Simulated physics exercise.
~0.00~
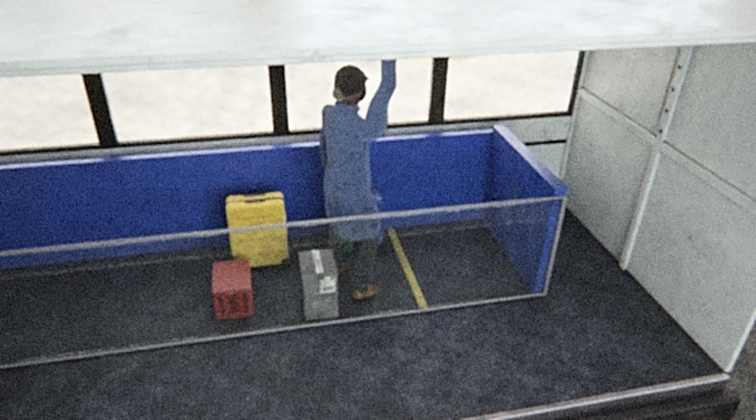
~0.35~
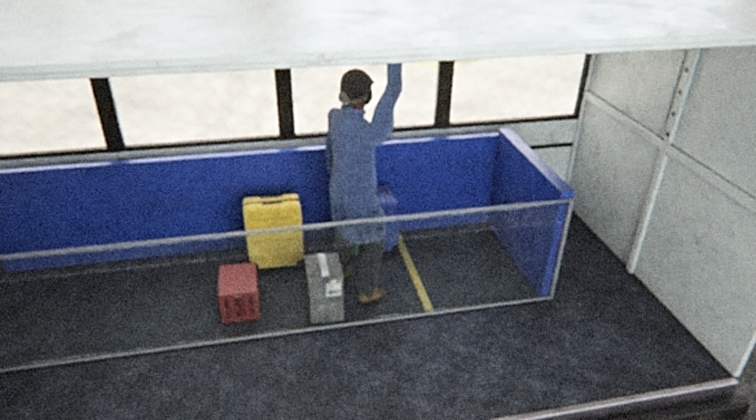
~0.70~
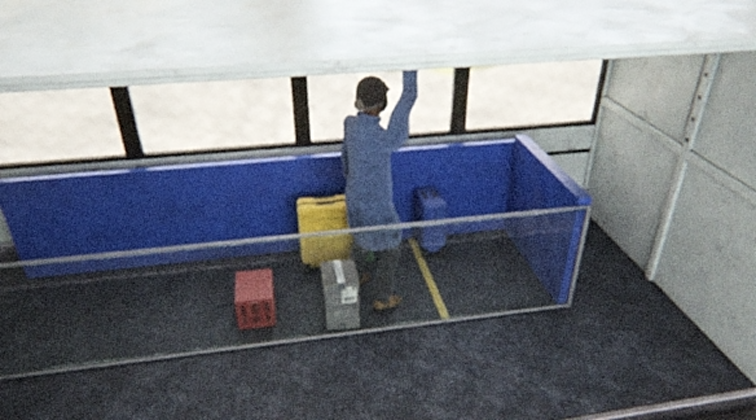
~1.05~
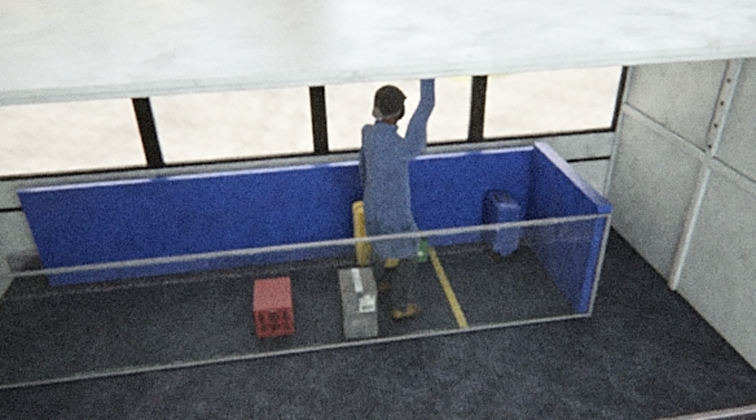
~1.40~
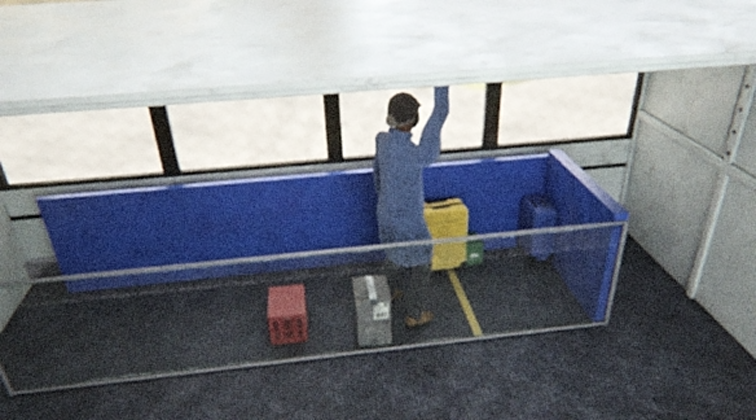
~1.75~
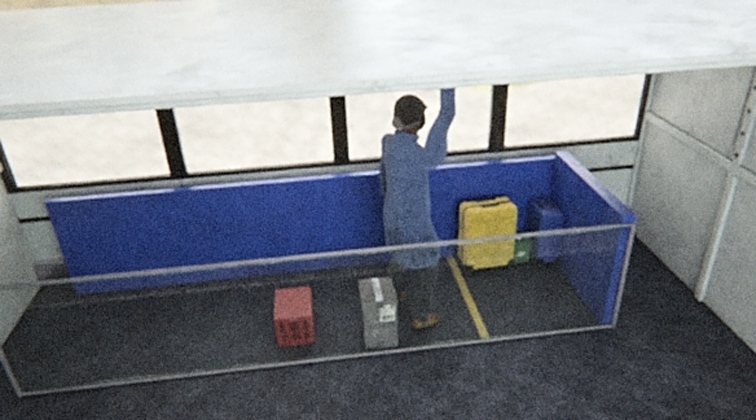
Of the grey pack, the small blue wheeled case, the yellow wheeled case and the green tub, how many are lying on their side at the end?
None of them are lying on their side. The grey pack, both wheeled cases and the green tub are all still upright at the end.
A yellow wheeled case stands upright left of a person in a long blue coat, in a blue-walled luggage bay seen from above through a clear front panel. A red crate and a grey pack sit near the front, left of a yellow floor line, while the person holds one arm up overhead. A small blue wheeled case emerges from behind the person and rolls right towards the end wall. The yellow case follows, passing behind the person, and a green tub also shifts right. All three end upright beyond the line, while the crate and pack stay short of it.
